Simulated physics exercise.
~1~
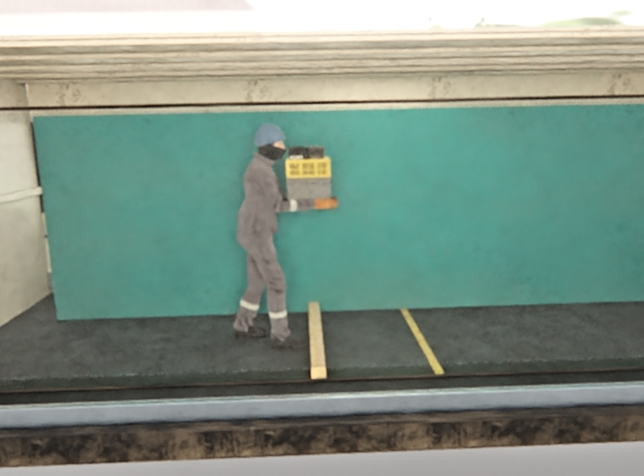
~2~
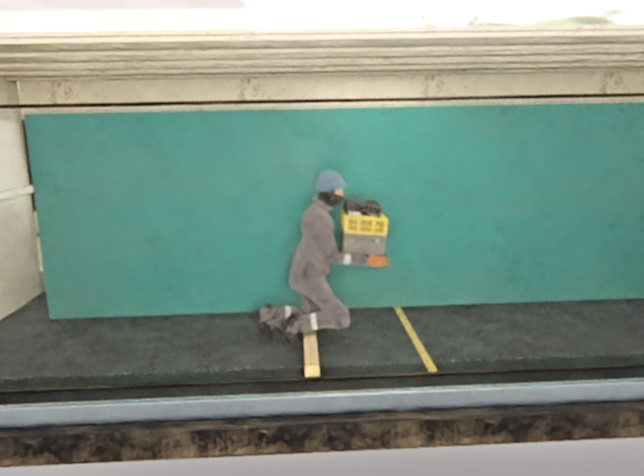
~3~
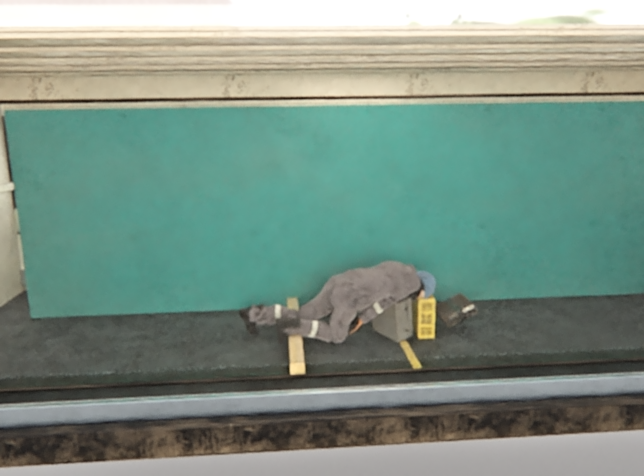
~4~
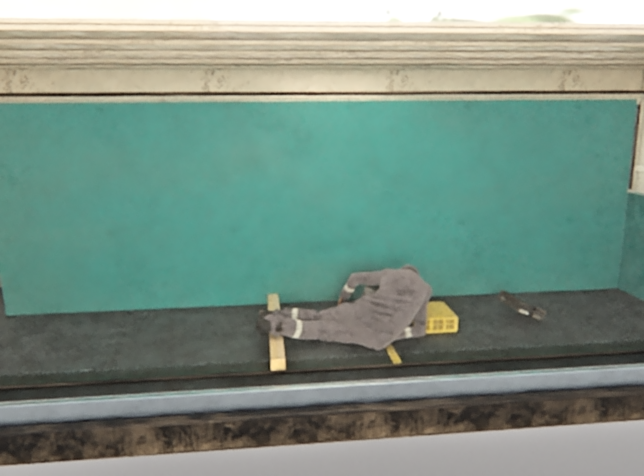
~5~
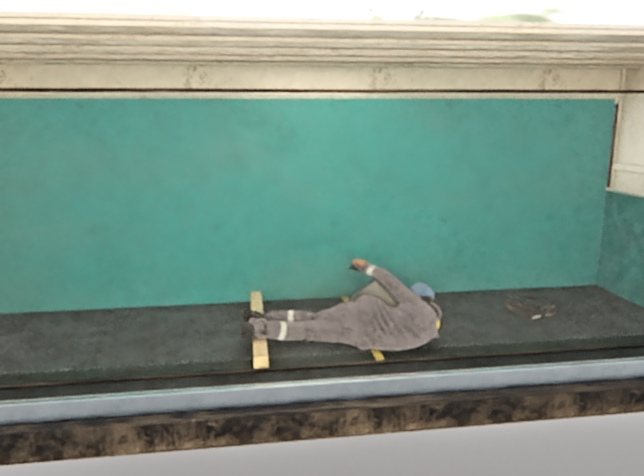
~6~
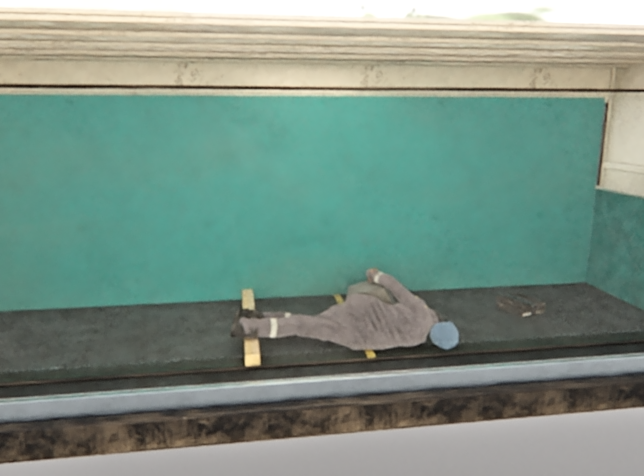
The footage shows a person in grey overalls and a blue cap carrying a stack of boxes rightward, dropping to the knees at a wooden strip, then pitching forward as the stack spills, and ending lying down with head and dark box beyond the yellow line.
